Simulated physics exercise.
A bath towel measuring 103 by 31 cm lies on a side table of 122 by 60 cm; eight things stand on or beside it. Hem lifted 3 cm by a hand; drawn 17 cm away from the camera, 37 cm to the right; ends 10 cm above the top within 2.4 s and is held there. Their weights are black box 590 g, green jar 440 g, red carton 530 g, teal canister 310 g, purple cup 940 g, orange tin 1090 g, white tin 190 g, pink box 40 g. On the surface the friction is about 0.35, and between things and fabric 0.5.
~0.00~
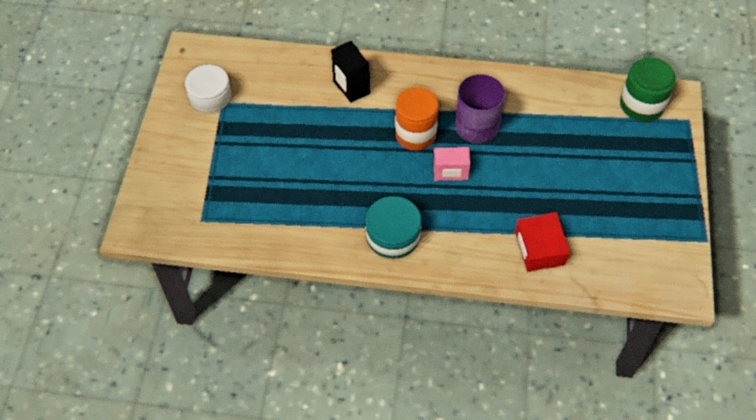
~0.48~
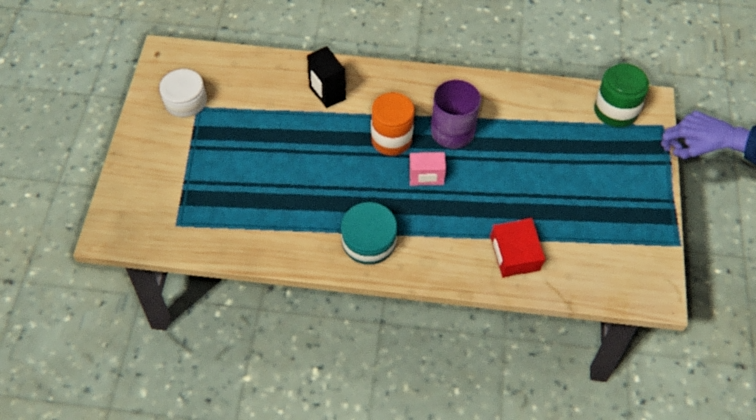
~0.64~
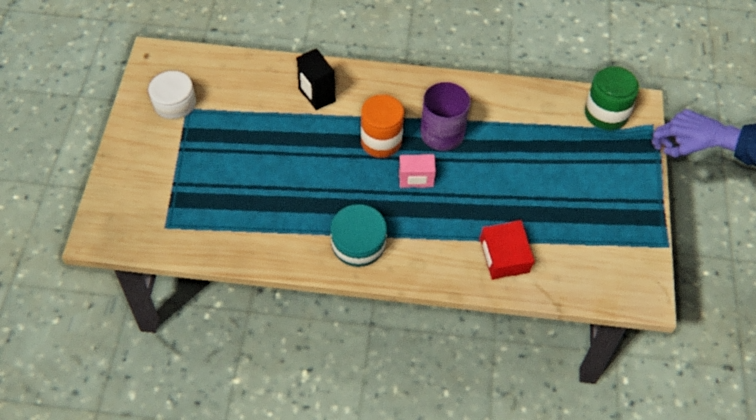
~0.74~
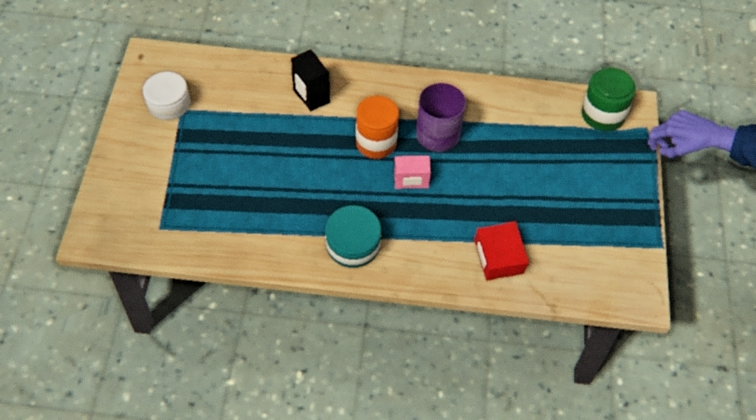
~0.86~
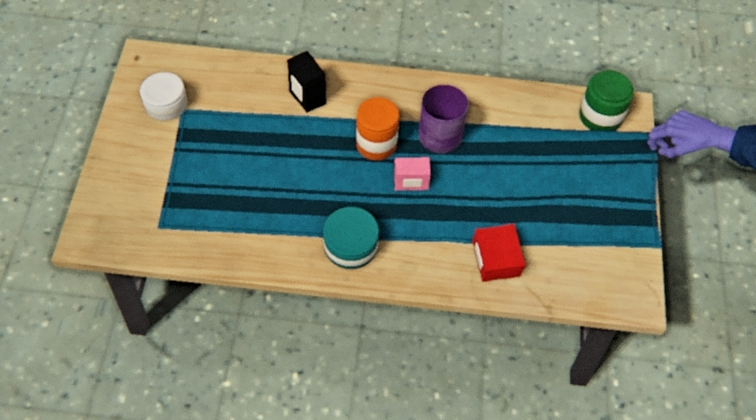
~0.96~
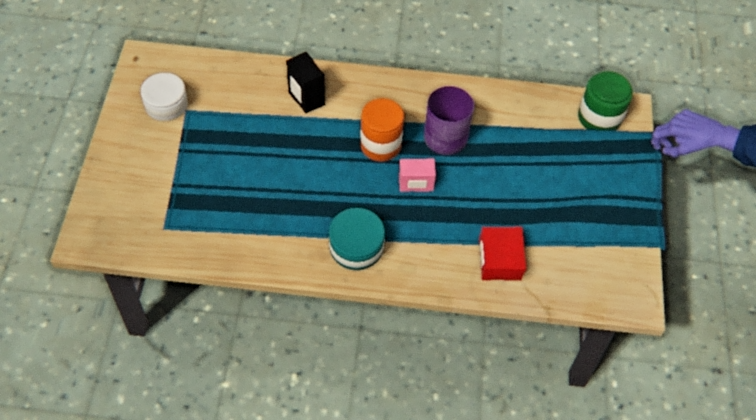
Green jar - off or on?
Off.
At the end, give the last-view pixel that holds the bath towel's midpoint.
(603, 172), roughly.
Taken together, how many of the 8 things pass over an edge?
In total, 2 of the things.
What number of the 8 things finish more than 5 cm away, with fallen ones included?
The count is 6.
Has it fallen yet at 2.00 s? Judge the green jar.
Green jar not yet down.
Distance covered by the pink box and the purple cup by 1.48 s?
For the pink box it's 10 cm, and for the purple cup it's 15 cm.
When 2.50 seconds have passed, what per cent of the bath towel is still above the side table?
Roughly 65% of it.
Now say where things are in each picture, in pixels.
The first frame shows green jar (654, 72); bath towel corners (201, 222) (690, 120) (708, 243).
The second frame shows bath towel corners (175, 227) (681, 247); grip (669, 150).
The third frame shows bath towel corners (165, 229) (670, 248); grip (660, 149).
The fourth frame shows green jar (615, 82); bath towel corners (159, 230) (664, 249); grip (656, 149).
The fifth frame shows green jar (612, 85); pink box (413, 166); orange tin (378, 113); bath towel corners (158, 229) (661, 249); grip (656, 149).
The sixth frame shows green jar (611, 86); bath towel corners (163, 230) (664, 250); grip (659, 149).
By 1.5 s, 90 % of the bath towel is still over the top; green jar 1 cm off its start, purple cup 13 cm off its start, pink box 12 cm off its start.
By 2.0 s, 75 % of the bath towel is still over the top; green jar 4 cm off its start, pink box 26 cm off its start, purple cup 26 cm off its start.
By 2.5 s, 65 % of the bath towel is still over the top; green jar 8 cm off its start at (623, 65), pink box 38 cm off its start at (587, 159), purple cup 37 cm off its start at (609, 93).
By 3.0 s, 60 % of the bath towel is still over the top; green jar 11 cm off its start, purple cup 45 cm off its start, pink box 43 cm off its start.
By 4.6 s, 60 % of the bath towel is still over the top; green jar over the edge, purple cup 45 cm off its start at (647, 90), teal canister over the edge, pink box 43 cm off its start at (614, 159).
